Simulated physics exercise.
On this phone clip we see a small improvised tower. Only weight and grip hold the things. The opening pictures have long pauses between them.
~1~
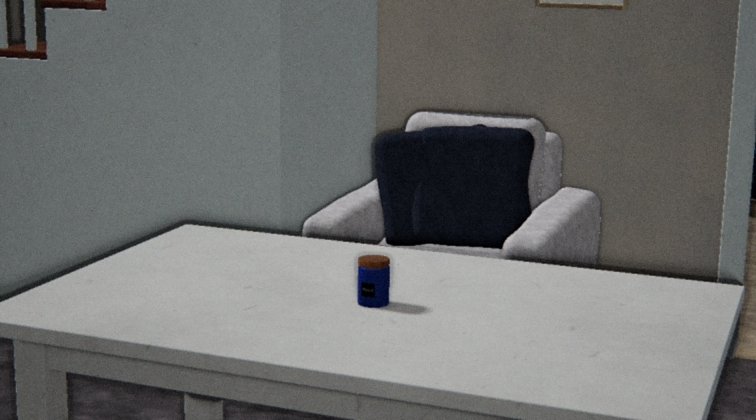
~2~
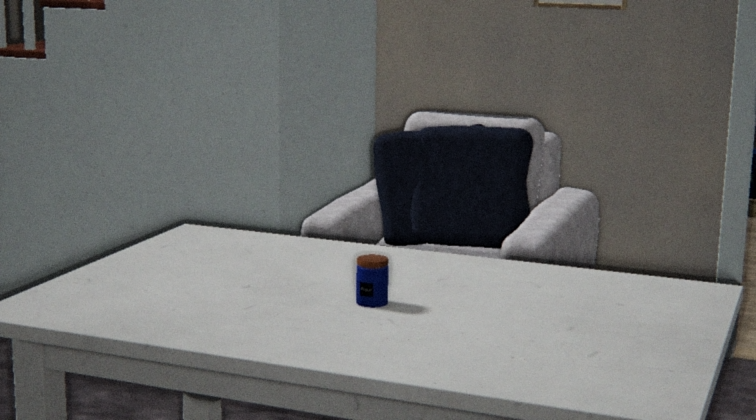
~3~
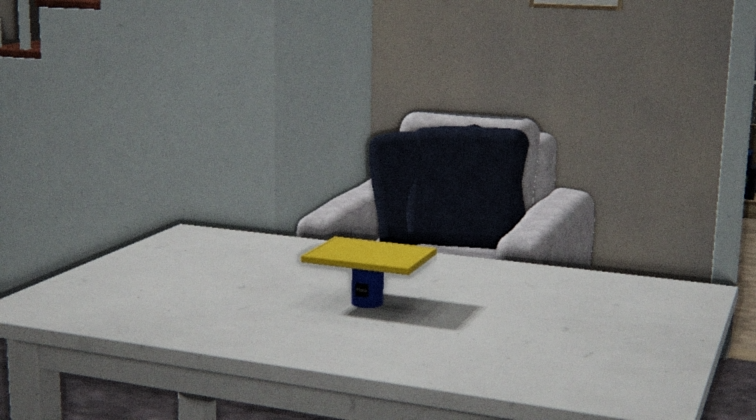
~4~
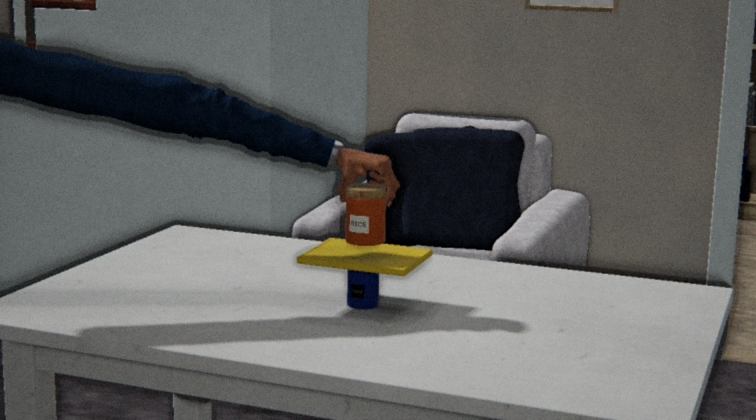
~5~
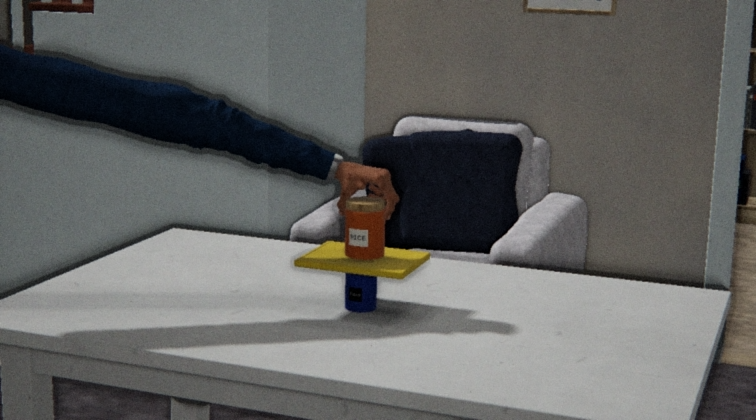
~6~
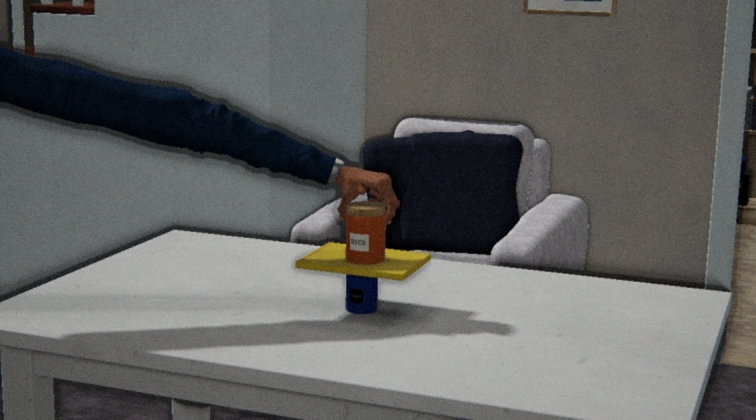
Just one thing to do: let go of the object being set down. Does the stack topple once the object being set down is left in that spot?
No, it stays standing.
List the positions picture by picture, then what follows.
In the first frame, the last thing is not in view yet; blue jar (374, 281).
In the second frame, the last thing is not in view yet; blue jar (372, 281).
In the third frame, the last thing is not in view yet; blue jar (368, 281).
In the fourth frame, on its way; orange jar (366, 214); blue jar (363, 282).
In the fifth frame, on its way; orange jar (365, 228); blue jar (361, 286).
In the sixth frame, in place under the hand; orange jar (366, 233); blue jar (362, 287).
Then, 0.10 s after the last picture, nothing has stirred.
Then, 0.40 s after the last picture, orange jar resting near (366, 233).
At rest, all 3 in place. Seen from the same camera at the end, orange jar near (366, 233). The stack stays up.
